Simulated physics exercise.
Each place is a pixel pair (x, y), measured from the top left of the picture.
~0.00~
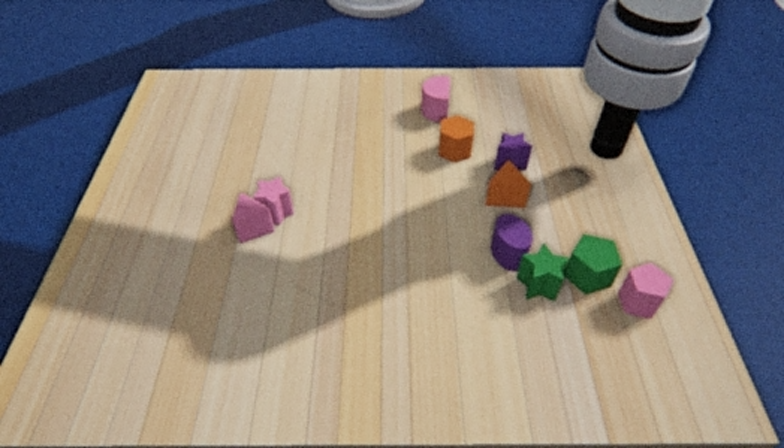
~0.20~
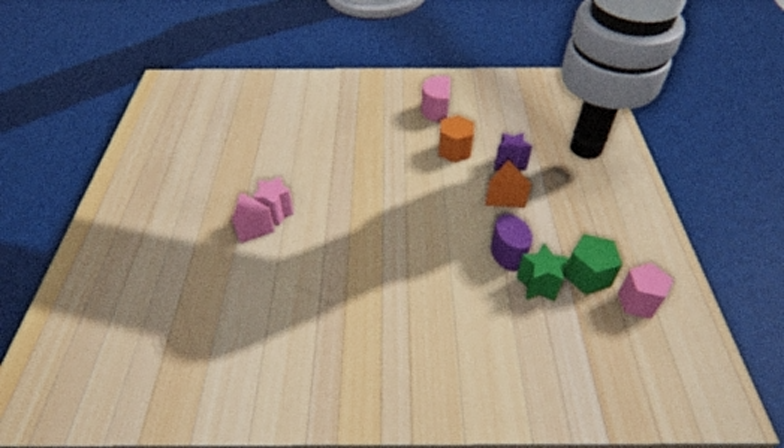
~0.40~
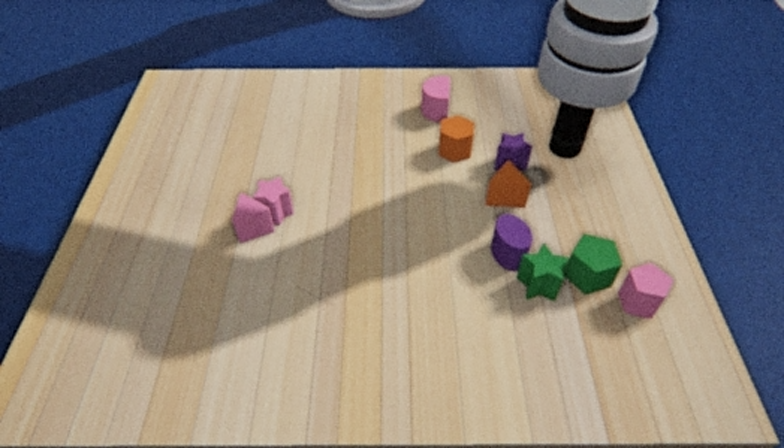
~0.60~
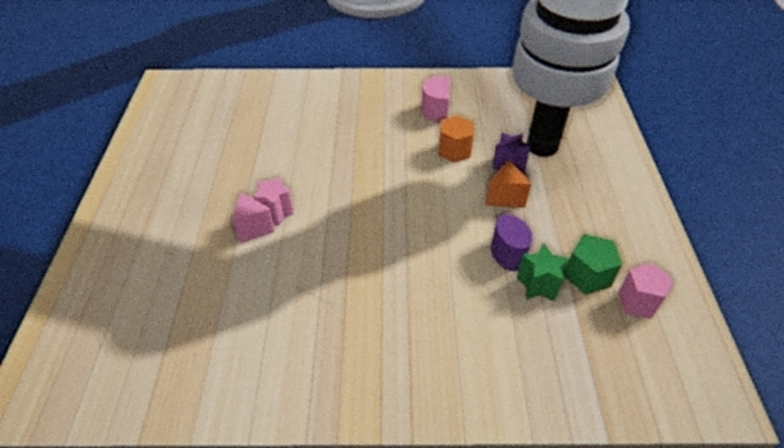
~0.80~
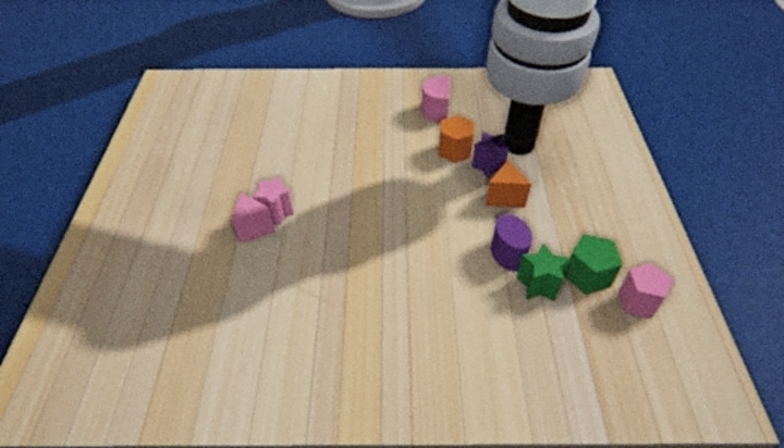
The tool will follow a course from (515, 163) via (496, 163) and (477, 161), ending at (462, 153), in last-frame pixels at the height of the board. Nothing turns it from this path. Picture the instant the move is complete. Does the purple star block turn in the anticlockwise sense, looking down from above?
Answer: Yes.
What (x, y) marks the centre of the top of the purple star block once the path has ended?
It comes to (452, 144).
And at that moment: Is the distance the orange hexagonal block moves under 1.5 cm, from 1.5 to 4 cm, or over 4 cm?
Once the path is done, the orange hexagonal block lies 1.5 to 4 cm from its present place.
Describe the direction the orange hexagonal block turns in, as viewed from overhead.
The block turns clockwise.
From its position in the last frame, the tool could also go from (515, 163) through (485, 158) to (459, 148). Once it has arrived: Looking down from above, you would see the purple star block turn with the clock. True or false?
This is false.
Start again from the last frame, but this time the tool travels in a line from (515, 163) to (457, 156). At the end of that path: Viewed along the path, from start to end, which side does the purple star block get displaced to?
It shifts to the left.
On the path given first. Halfway along, tool (489, 145); orange hexagonal block (442, 126), turned 40° clockwise; purple star block (465, 145), turned 10° anticlockwise.
At the end, tool (464, 135); orange hexagonal block (431, 124), turned 50° clockwise; purple star block (452, 144), turned 50° anticlockwise; orange triangular block still.
